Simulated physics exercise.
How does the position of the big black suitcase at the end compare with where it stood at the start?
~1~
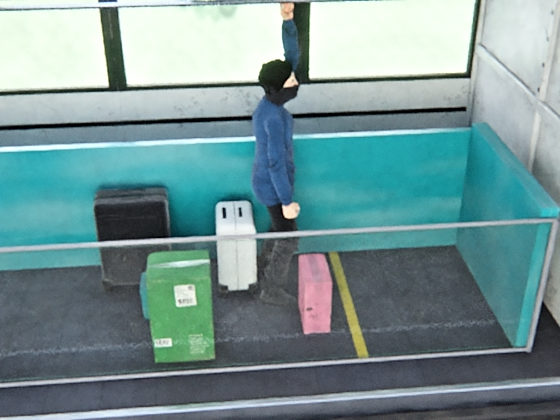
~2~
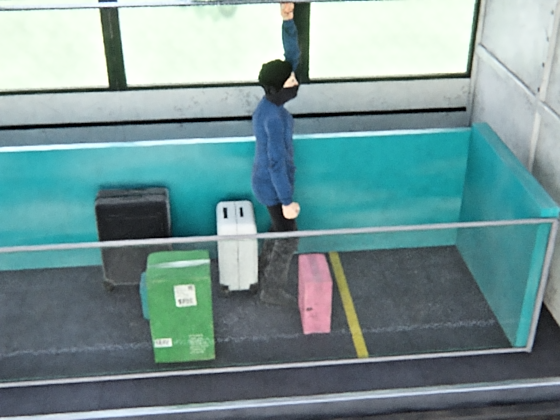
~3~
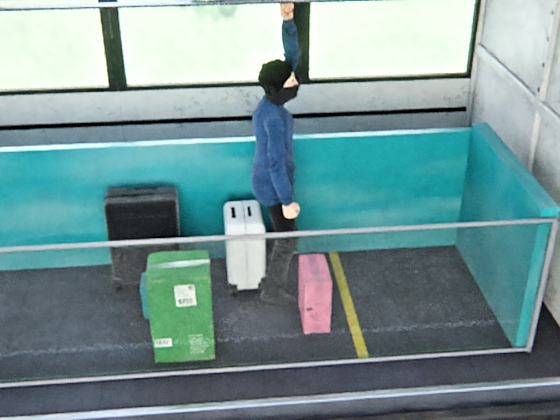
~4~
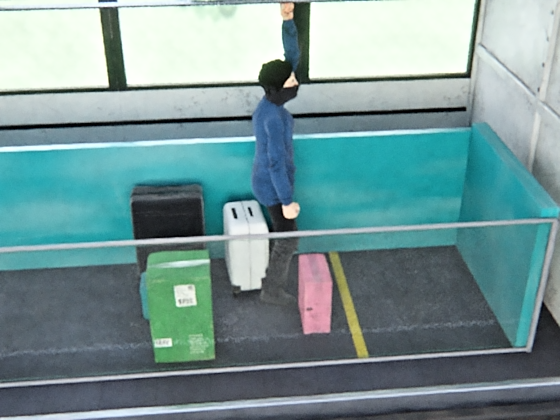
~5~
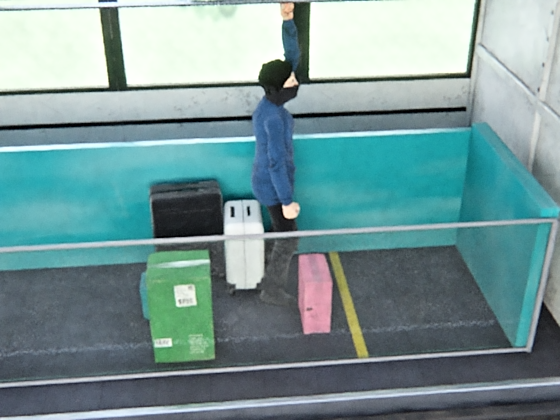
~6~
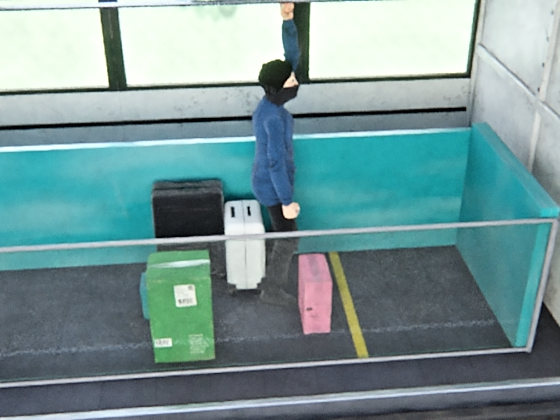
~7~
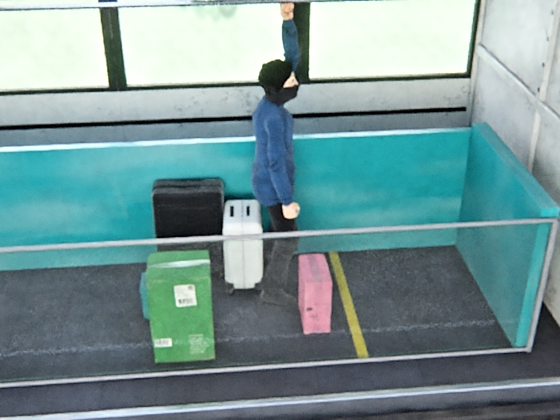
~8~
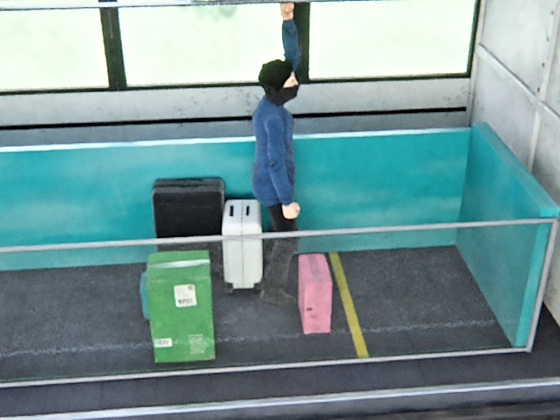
It starts well to the left of the white suitcase and ends farther right, close beside the white suitcase and slightly nearer the teal back wall.
